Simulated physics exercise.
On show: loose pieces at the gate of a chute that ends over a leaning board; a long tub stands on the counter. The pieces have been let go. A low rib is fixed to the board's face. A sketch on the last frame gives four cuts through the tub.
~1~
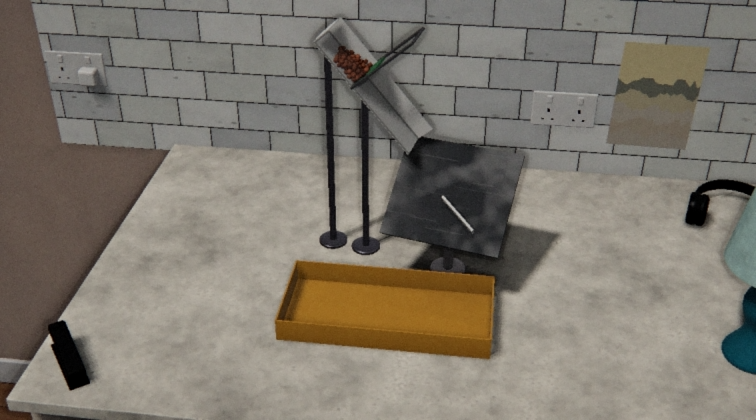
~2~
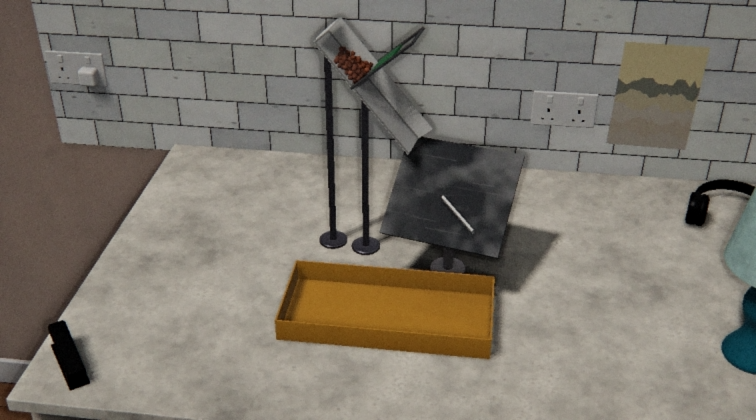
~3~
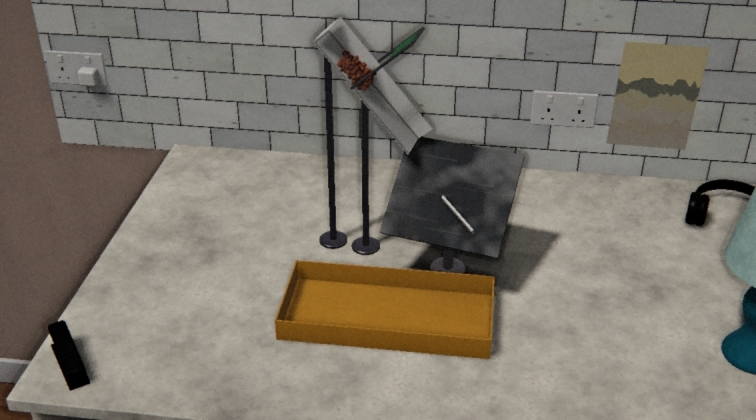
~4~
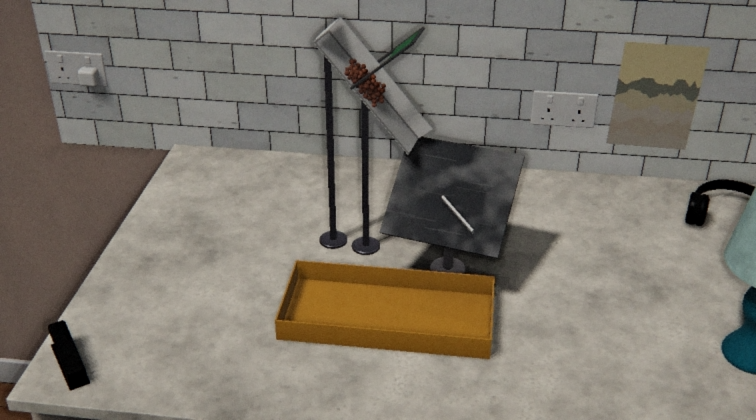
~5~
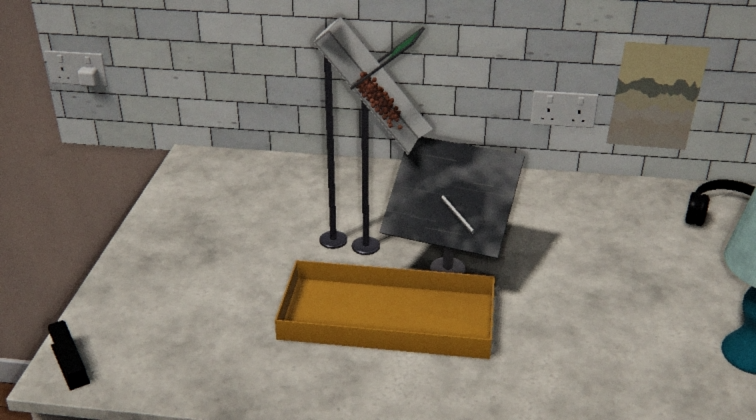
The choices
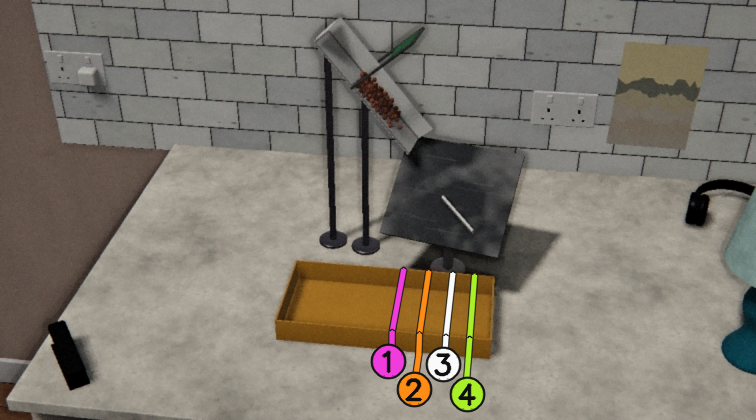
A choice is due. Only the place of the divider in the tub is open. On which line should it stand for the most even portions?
It is 2.
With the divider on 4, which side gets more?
The left side.
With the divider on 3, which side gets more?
Left.
On the marked copy, line 1 crosses the front rim at (392, 331); line 2 crosses the front rim at (419, 333); line 3 crosses the front rim at (446, 336); line 4 crosses the front rim at (469, 338).
With 1, of what is caught, a small part on the left of the divider, most on the right.
With 2, of what is caught, about half on the left of the divider, about half on the right.
With 3, of what is caught, most on the left of the divider, about a quarter on the right.
With 4, of what is caught, most on the left of the divider, a small part on the right.
